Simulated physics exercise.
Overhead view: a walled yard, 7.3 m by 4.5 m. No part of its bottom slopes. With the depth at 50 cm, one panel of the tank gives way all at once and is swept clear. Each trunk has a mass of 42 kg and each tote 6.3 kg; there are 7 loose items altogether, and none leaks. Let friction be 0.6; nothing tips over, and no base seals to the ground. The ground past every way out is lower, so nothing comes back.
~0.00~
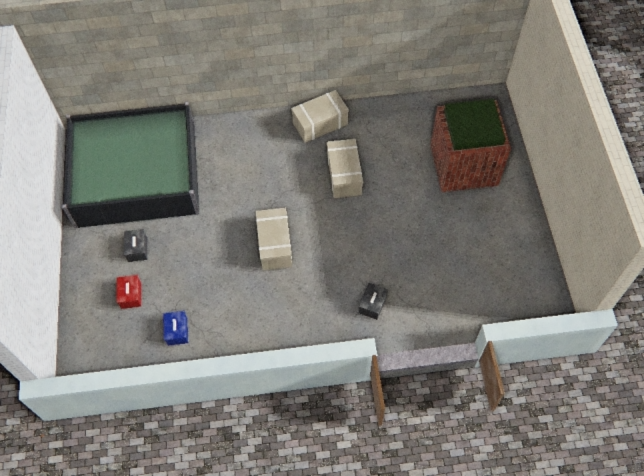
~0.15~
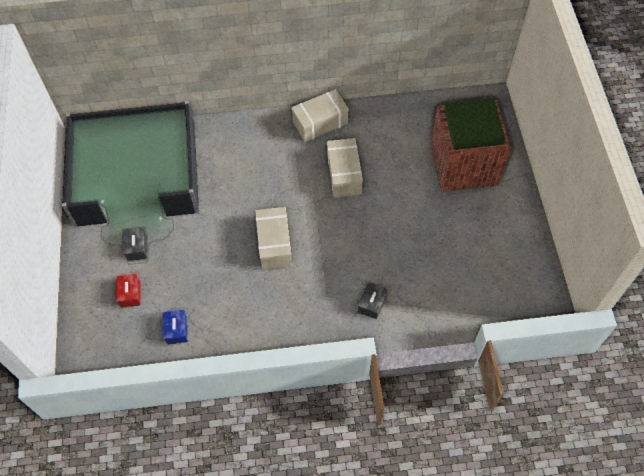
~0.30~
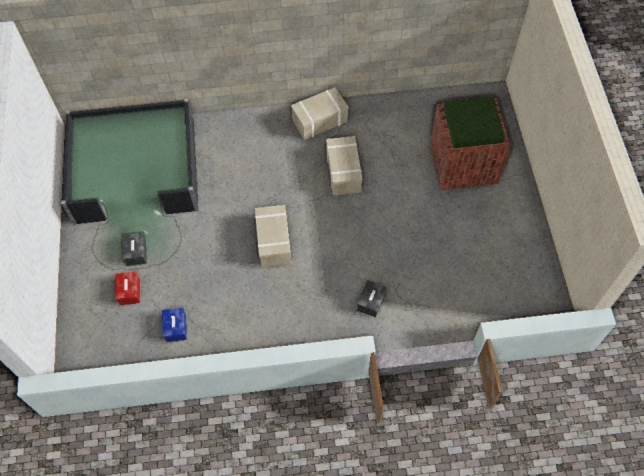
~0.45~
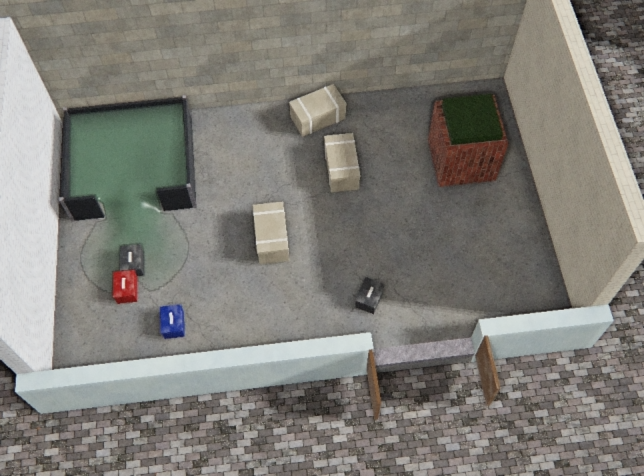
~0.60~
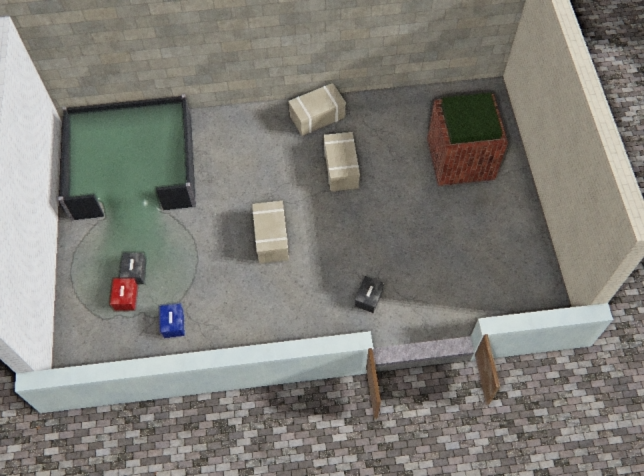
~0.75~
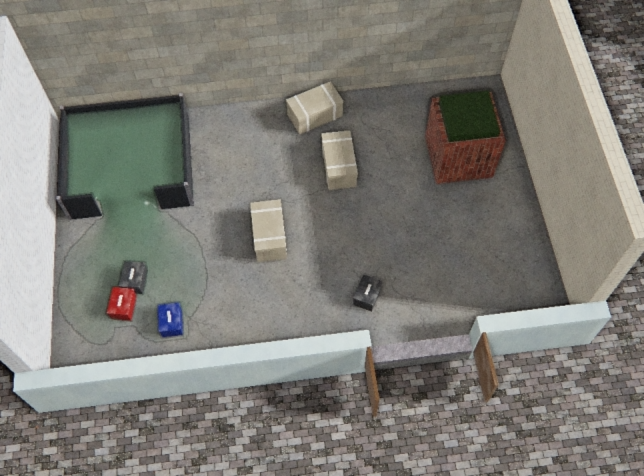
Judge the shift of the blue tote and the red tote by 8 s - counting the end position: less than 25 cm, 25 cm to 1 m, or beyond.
By the end the blue tote is well away and the red tote is well away.
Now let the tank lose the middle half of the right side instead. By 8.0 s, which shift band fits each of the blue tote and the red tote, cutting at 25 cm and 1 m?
With that failure, the blue tote keeps its spot, and the red tote keeps its spot.
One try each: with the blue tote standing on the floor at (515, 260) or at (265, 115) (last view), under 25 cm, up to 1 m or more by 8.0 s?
In that order: It slides a little; it holds its place.
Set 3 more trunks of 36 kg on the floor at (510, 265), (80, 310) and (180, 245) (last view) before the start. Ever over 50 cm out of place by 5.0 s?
Answers, first to last: Not exceeding, exceeding, not exceeding.
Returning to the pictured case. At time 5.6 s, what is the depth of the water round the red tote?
Depth: About 5 cm.
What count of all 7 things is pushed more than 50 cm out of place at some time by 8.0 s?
The tally stands at 4.
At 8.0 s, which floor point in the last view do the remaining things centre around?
Close to pixel (394, 210).
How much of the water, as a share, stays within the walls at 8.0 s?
Around 96 per cent of the water is still in there.
After 1.6 s the blue tote is near (182, 348), 0.5 m from its start, afloat; the red tote is near (123, 358), 1.2 m from its start, afloat; 0 of 7 are out; 3 afloat.
After 3.6 s the blue tote is near (335, 291), 2.3 m from its start, afloat; the red tote is near (205, 332), 1.5 m from its start, afloat; 0 of 7 are out; 3 afloat.
After 5.6 s the blue tote is near (438, 212), 4.2 m from its start, aground; the red tote is near (398, 293), 3.9 m from its start, afloat; 0 of 7 are out; 1 afloat.
After 8.0 s the blue tote is near (442, 206), 4.3 m from its start, aground; the red tote is near (488, 276), 5.2 m from its start, afloat; 0 of 7 are out; 2 afloat.
